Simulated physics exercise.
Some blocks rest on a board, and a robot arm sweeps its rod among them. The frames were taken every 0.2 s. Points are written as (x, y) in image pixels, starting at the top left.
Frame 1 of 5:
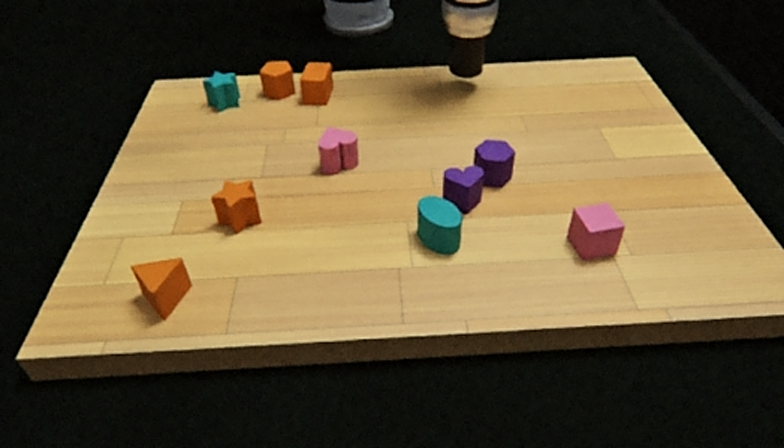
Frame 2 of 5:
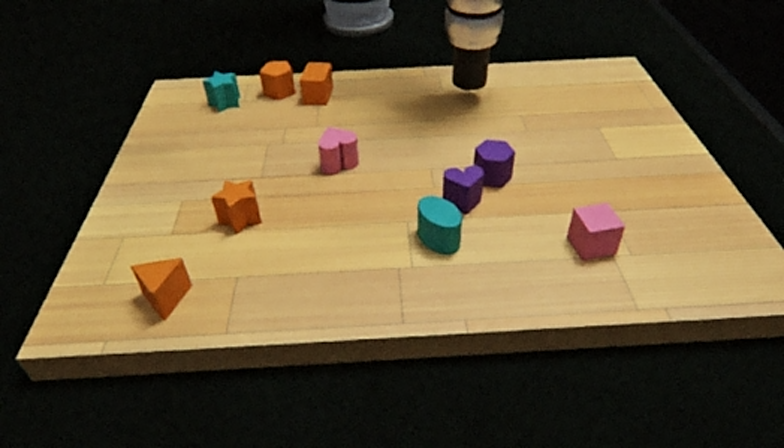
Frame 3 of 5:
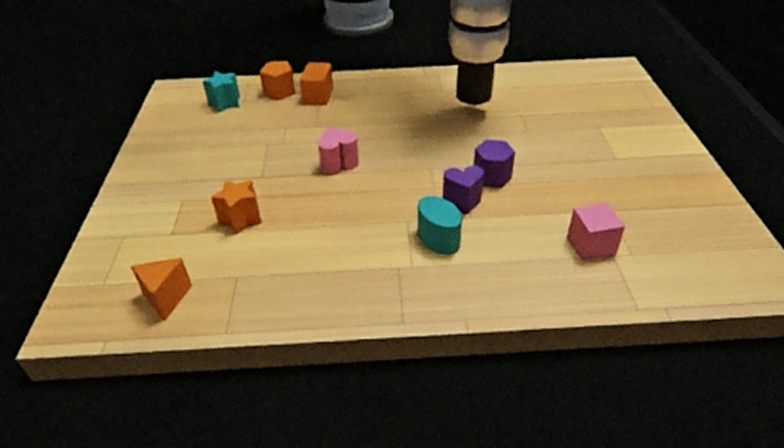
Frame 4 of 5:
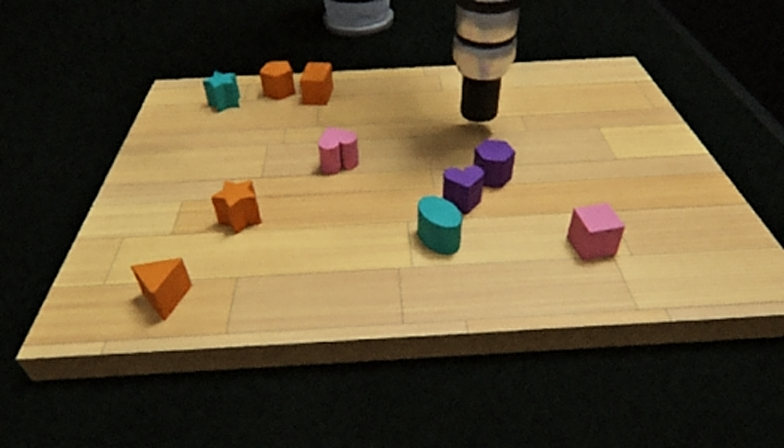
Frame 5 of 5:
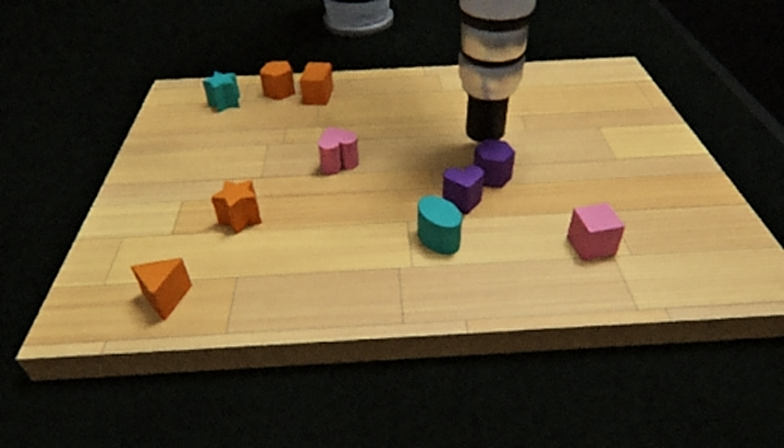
Robot arm's dark rod moving slowly forward over a wooden board toward a purple hexagon, while the scattered colourful blocks stay still.
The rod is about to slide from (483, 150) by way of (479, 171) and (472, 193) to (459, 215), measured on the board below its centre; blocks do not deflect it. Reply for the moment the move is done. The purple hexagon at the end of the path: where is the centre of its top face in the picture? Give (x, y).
The top centre is at (509, 184).
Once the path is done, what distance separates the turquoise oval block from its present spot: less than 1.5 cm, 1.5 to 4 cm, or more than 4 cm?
Its displacement is between 1.5 and 4 cm.
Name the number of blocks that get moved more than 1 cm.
That push would leave three or more blocks displaced by more than about 1 cm.
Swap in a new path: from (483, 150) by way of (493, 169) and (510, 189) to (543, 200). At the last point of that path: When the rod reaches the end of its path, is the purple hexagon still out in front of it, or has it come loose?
No longer ahead of the rod.
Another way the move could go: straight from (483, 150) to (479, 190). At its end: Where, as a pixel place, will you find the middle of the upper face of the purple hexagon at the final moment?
I'd expect the centre of its top face to be at (510, 184).
What follows on the original path. One third of the way, rod at (481, 153); purple hexagon at (502, 164), turned 30° anticlockwise.
Two thirds of the way, rod at (473, 175); purple heart-shaped block at (460, 185), turned 40° clockwise; purple hexagon at (509, 183), turned 75° anticlockwise.
At the end, rod at (460, 197); turquoise oval block at (424, 229), turned 25° clockwise; purple heart-shaped block at (449, 210), turned 30° clockwise; purple hexagon at (509, 184), turned 80° anticlockwise.
